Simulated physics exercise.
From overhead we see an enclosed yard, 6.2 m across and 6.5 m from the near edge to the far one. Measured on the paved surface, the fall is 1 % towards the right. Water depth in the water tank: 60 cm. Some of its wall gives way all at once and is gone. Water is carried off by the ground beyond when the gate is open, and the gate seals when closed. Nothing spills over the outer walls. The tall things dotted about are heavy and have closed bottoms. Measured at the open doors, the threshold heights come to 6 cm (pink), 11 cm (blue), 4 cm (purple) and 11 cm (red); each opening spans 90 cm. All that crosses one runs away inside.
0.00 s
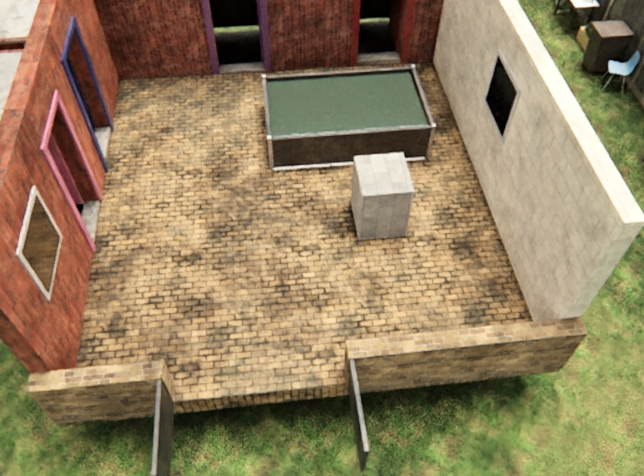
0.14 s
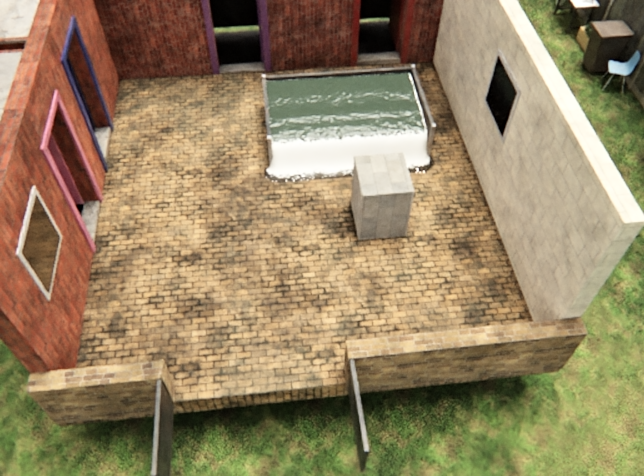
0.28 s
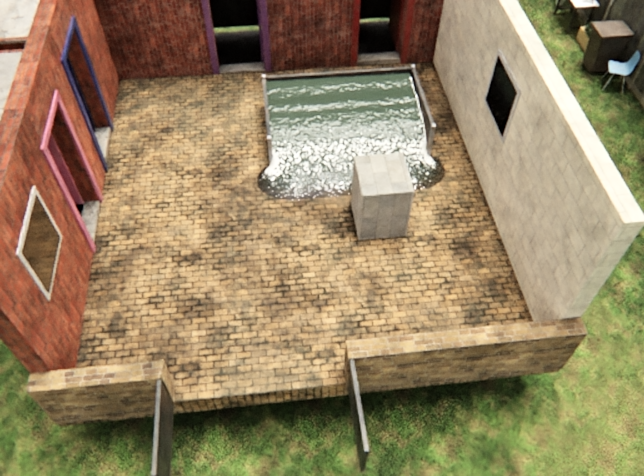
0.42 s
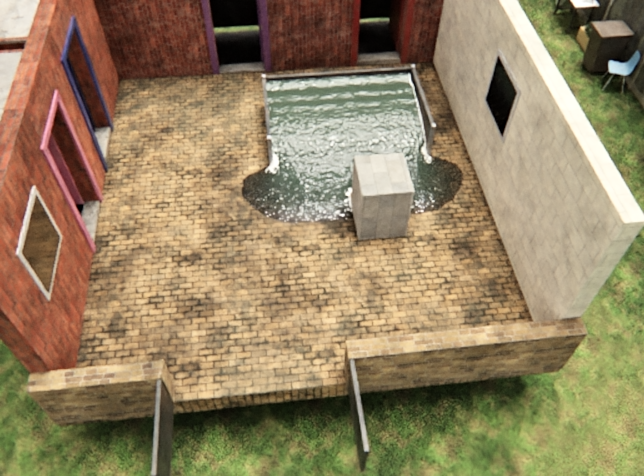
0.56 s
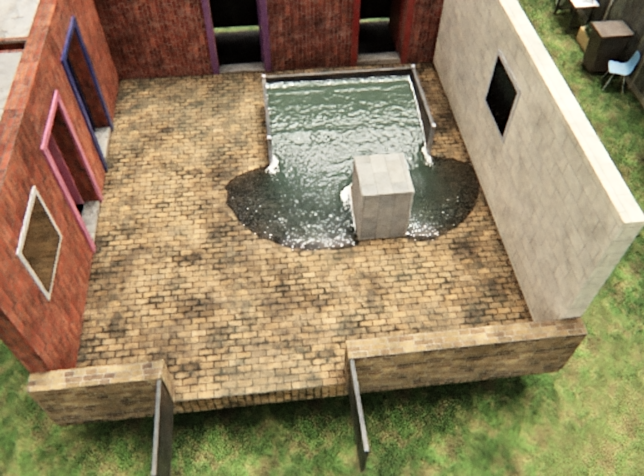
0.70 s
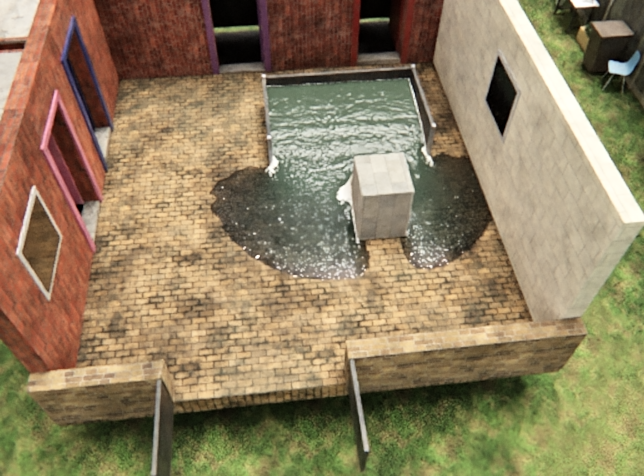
At first, dark green water lies still in a rectangular tank inside a walled, brick-paved yard. The tank's near wall vanishes and water pours out in a white, foaming sheet. It spreads across the paving in a widening dark pool, splitting around a pale block and flowing past both its sides.
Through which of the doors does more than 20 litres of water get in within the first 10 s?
The pink door does not let in more than 20 litres; the blue door does not let in more than 20 litres; the purple door does not let in more than 20 litres; the red door does not let in more than 20 litres.
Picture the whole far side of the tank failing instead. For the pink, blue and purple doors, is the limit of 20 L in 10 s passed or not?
Then it goes pink fine, blue fine, purple too high.
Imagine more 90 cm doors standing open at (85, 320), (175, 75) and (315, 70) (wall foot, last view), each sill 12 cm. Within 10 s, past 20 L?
Check each in turn: The first fails, the second fails, the third fails.
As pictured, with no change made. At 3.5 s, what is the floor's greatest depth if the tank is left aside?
I'd say near 22 centimetres.
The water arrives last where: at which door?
The purple door.
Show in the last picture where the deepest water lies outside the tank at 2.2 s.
In the final picture, near (523, 349).
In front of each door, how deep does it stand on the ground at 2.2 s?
Depths in cm: Pink 0, blue 0, purple 0, red 0.
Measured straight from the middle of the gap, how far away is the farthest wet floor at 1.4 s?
Some 4.2 metres from the gap.
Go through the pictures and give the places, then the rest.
The first frame shows still water, 60 cm deep, in the water tank at (345, 104).
In the second frame, the front is at (267, 171), 1.4 m from the gap at (351, 153); 0.7 m2 of floor is under water; 60 cm left at the back of the water tank.
In the third frame, water pours out at (351, 154) and has run 1.6 m, to (265, 186); typically 11 cm deep outside, 60 cm at the water tank's back.
In the fourth frame, the front is at (255, 201), 1.8 m from the gap at (351, 155); 3.4 m2 of floor is under water; 55 cm left at the back of the water tank.
In the fifth frame, the front is at (245, 216), 2.1 m from the gap at (351, 155); 5.0 m2 of floor is under water; 50 cm left at the back of the water tank.
In the sixth frame, the front is at (453, 253), 2.5 m from the gap at (351, 155); 7.0 m2 of floor is under water; 49 cm left at the back of the water tank.
After 1.4 s water covers 40 % of the floor and is deepest (40 cm) near (368, 192); pink door not reached, blue door not reached, purple door not reached, red door not reached.
After 2.2 s water covers 50 % of the floor and is deepest (37 cm) near (523, 349); pink door not reached, blue door not reached, purple door not reached, red door not reached.
After 3.5 s water covers 65 % of the floor and is deepest (22 cm) near (518, 303); pink door not reached, blue door not reached, purple door not reached, red door not reached.
After 6.0 s water covers 70 % of the floor and is deepest (11 cm) near (179, 251); pink door 4 cm at the sill, 0 L in, blue door 1 cm at the sill, 0 L in, purple door not reached, red door 3 cm at the sill, 0 L in.
After 10.0 s water covers 100 % of the floor and is deepest (8 cm) near (523, 349); pink door 4 cm at the sill, 6 L in, blue door 3 cm at the sill, 0 L in, purple door 3 cm at the sill, 0 L in, red door 4 cm at the sill, 0 L in.
